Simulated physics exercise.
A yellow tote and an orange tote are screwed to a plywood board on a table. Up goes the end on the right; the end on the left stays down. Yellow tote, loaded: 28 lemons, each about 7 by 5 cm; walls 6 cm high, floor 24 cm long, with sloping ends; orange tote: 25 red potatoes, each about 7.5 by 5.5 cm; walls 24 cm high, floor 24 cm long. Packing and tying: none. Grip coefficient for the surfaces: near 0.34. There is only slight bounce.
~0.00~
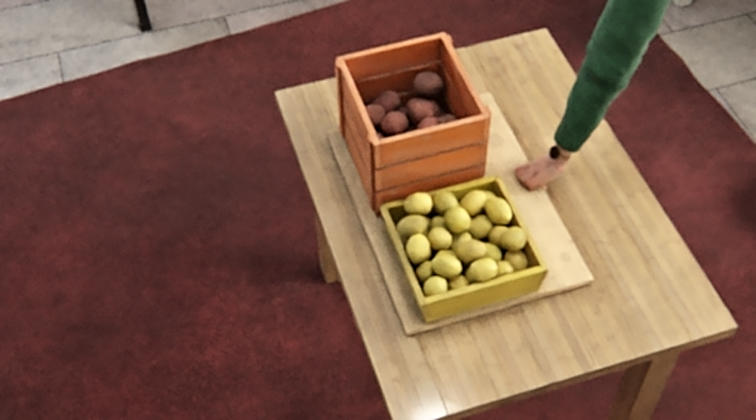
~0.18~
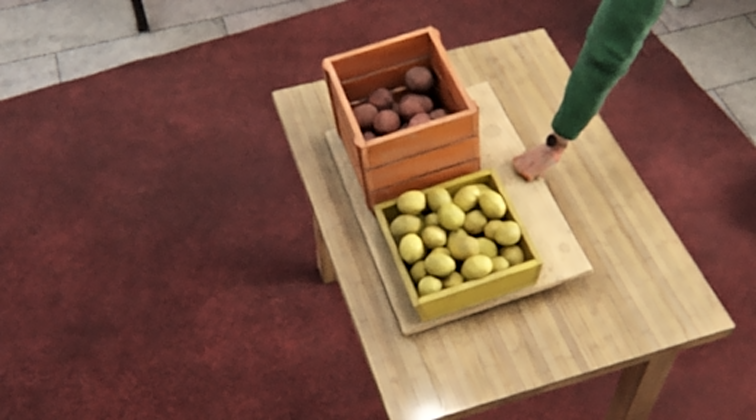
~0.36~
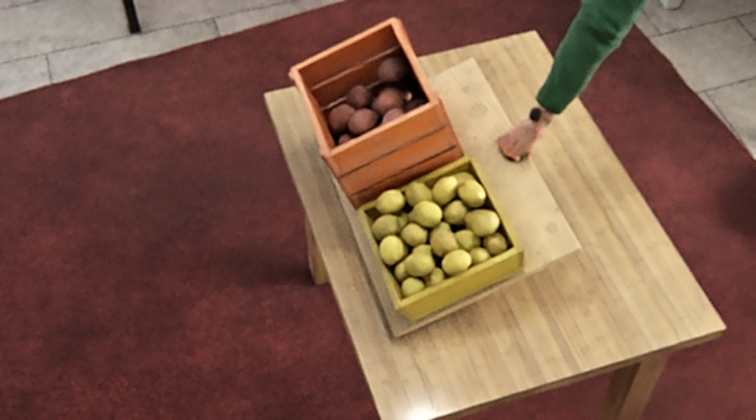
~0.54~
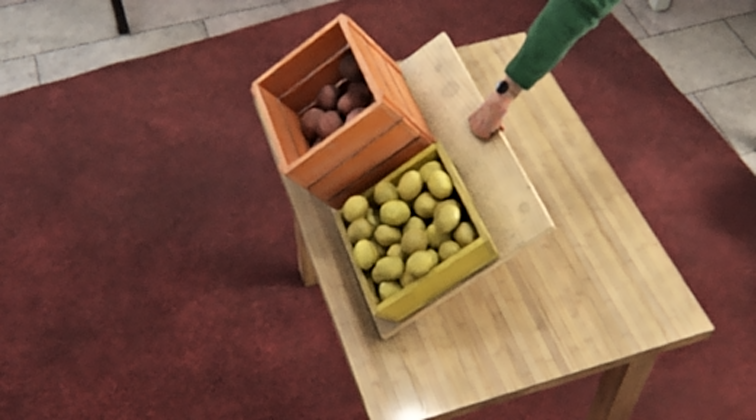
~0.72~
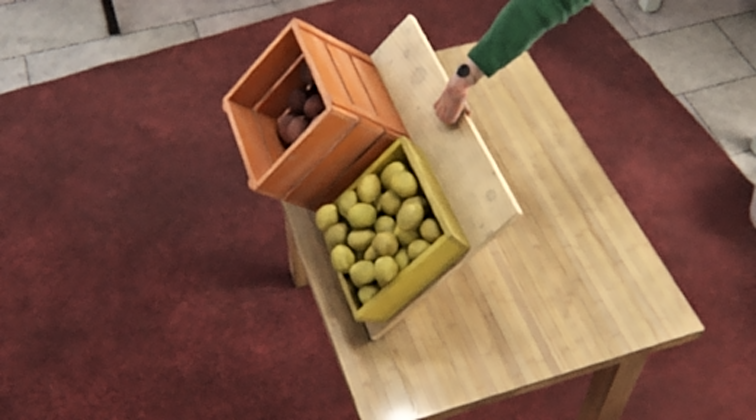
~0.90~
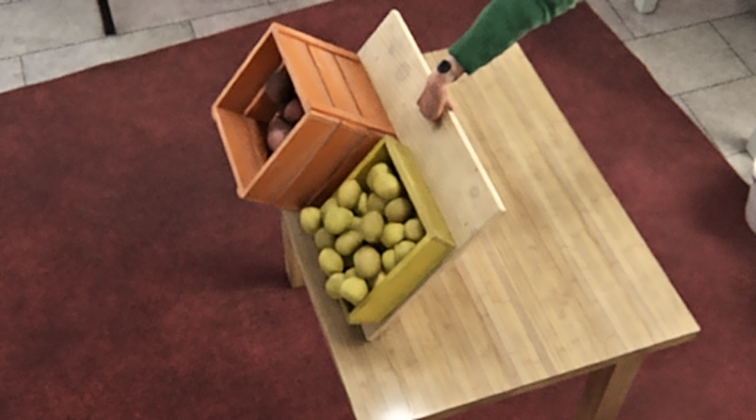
On a wooden table over a dark red carpet, an orange tote of red potatoes and a yellow tote of yellowish-green produce sit on a plywood board. A green-sleeved arm lifts the board's right end, tilting it steadily steeper leftward, and both totes lean with it, their contents still inside.
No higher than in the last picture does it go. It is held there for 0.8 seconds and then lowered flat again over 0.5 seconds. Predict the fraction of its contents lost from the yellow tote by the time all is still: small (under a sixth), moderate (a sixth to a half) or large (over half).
Moderate.
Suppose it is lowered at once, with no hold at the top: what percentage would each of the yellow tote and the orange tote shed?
That would cost yellow tote 30 per cent of its load and orange tote 0 per cent.
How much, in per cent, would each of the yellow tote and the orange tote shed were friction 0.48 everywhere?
Yellow tote 40, orange tote 0 per cent.
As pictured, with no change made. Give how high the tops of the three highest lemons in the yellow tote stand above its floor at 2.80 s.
7 centimetres high, more or less.
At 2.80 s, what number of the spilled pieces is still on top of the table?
I'd say close to 0 in all.
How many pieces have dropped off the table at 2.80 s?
Estimated number of pieces: About 12.
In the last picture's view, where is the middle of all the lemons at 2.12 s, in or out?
In the last view they're centred near (382, 254).
After 1.20 s, tilt 52°; yellow tote 22 in, 6 out and orange tote 25 in, 0 out.
After 1.58 s, tilt 52°; yellow tote 18 in, 10 out and orange tote 25 in, 0 out.
After 2.12 s, tilt 4°; yellow tote 17 in, 11 out and orange tote 25 in, 0 out.
Outcome (at 2.80 s), yellow tote 17 in, 11 out and orange tote 25 in, 0 out. Asked share, 11 of 28, 39 per cent.
